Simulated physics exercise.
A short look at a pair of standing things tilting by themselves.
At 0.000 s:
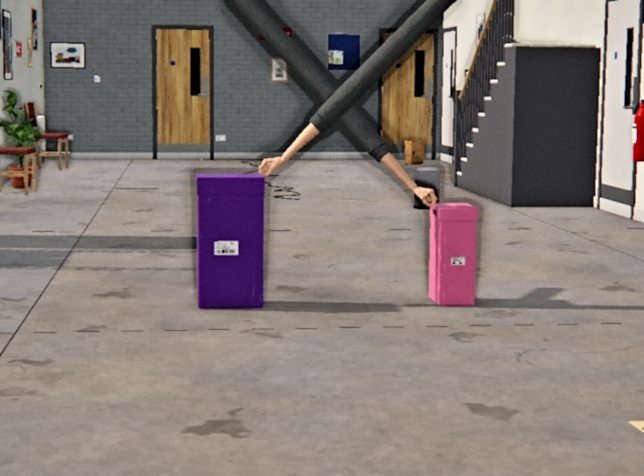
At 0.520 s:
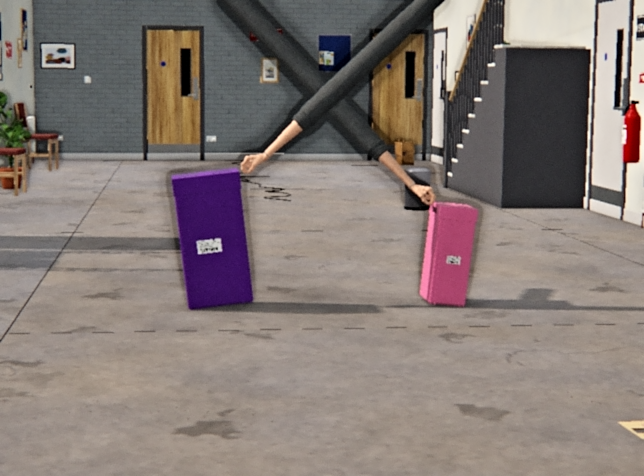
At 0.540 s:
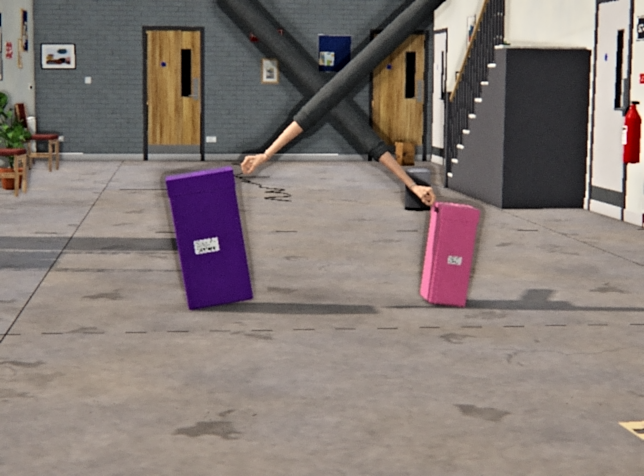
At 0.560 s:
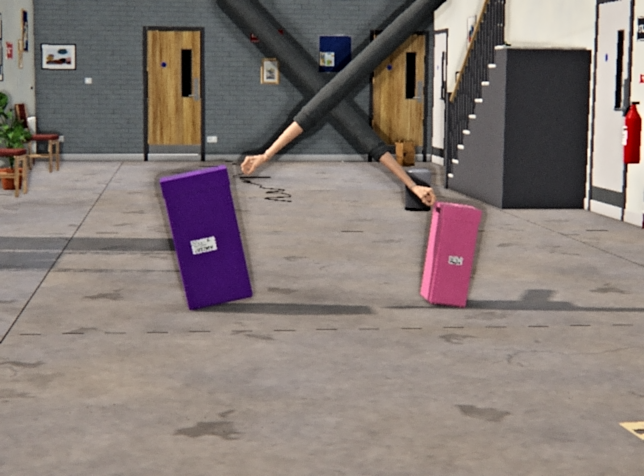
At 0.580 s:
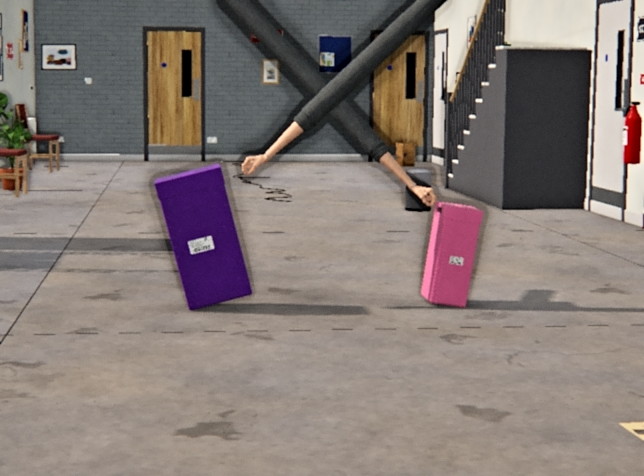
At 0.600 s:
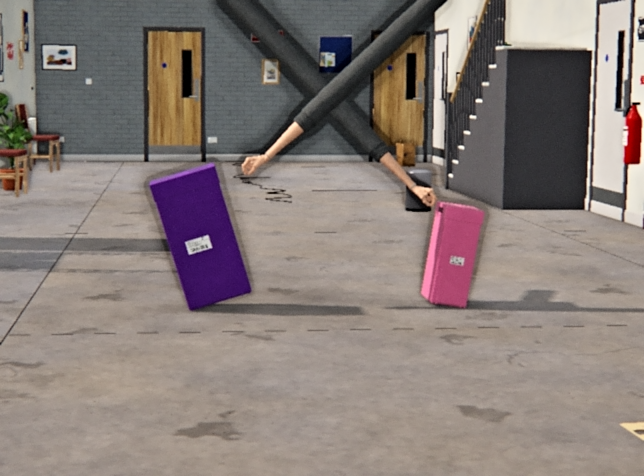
A tall purple box and a smaller pink one stood upright on a concrete floor with crossed arms touching their tops, then the purple leaned steadily left while the pink tilted slightly right.
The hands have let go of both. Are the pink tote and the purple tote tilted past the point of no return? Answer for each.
As it turns out, the pink tote rocks back upright and the purple tote falls over.
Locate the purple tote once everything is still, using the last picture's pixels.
Its middle is close to (116, 276).
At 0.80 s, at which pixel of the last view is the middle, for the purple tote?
At about (174, 237).
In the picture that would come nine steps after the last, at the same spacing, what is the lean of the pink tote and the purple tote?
Then 8° and 35°.
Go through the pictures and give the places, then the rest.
In the first frame, pink tote (452, 254) upright; purple tote (230, 241) upright.
In the second frame, pink tote (448, 253) 6° off upright; purple tote (213, 239) 7° off upright.
In the third frame, pink tote (449, 254) 7° off upright; purple tote (210, 238) 9° off upright.
In the fourth frame, pink tote (450, 254) 8° off upright; purple tote (207, 237) 12° off upright.
In the fifth frame, pink tote (451, 254) 8° off upright; purple tote (204, 237) 14° off upright.
In the sixth frame, pink tote (452, 254) 9° off upright; purple tote (201, 237) 17° off upright.
By 0.80 s, pink tote 8° off upright near (451, 254); purple tote 38° off upright near (174, 237).
By 0.98 s, pink tote 3° off upright near (441, 256); purple tote 62° off upright near (145, 249).
By 1.16 s, pink tote 5° off upright near (440, 255); purple tote on its side near (118, 275).
When it is over (2.3 s), the pink tote returns to its base, near (444, 257); the purple tote goes down on its side, near (116, 276).
